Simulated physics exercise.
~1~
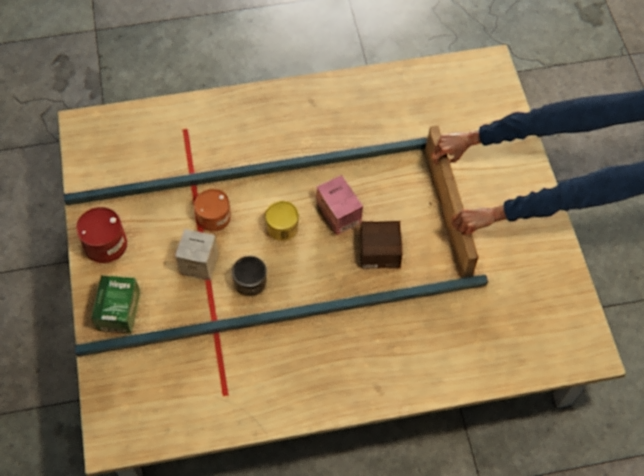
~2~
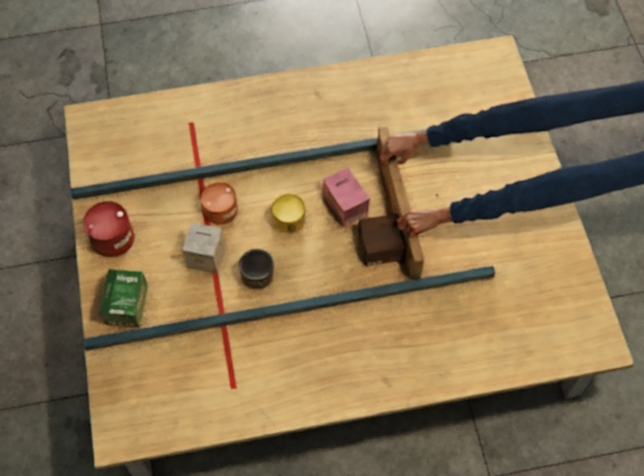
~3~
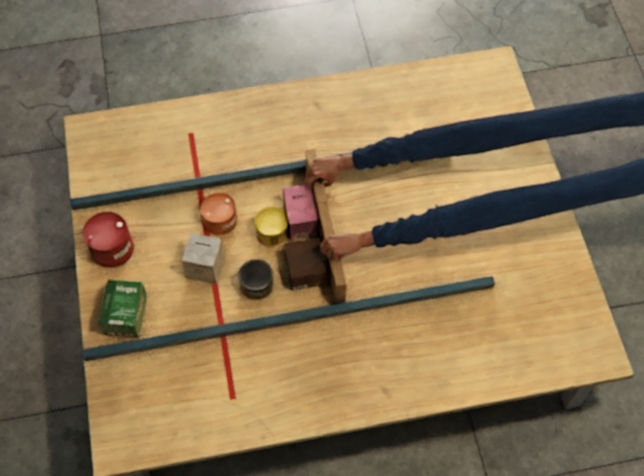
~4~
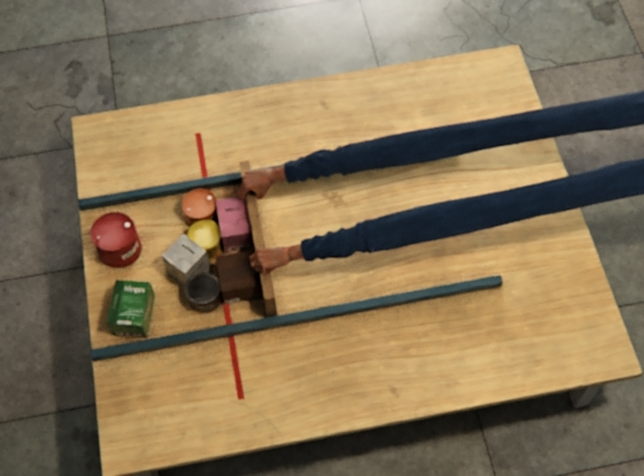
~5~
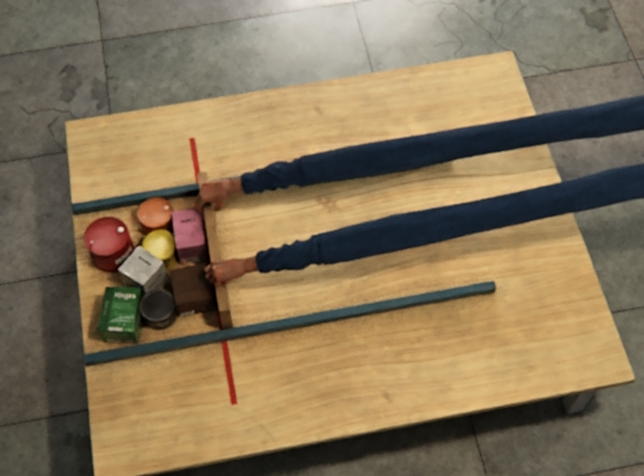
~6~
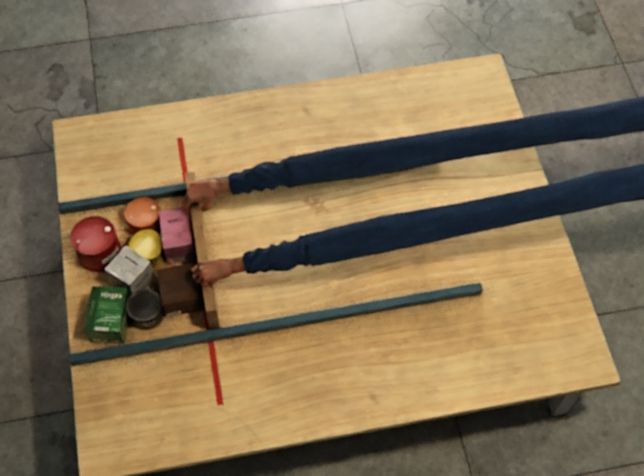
On a low wooden platform, two hands push an upright plank leftward between two battens, gathering the brown parcel, pink box, yellow and black tubs, then the orange tub and grey box. The plank stops near the red tape, with all eight items crowded together at the left, still on the platform.
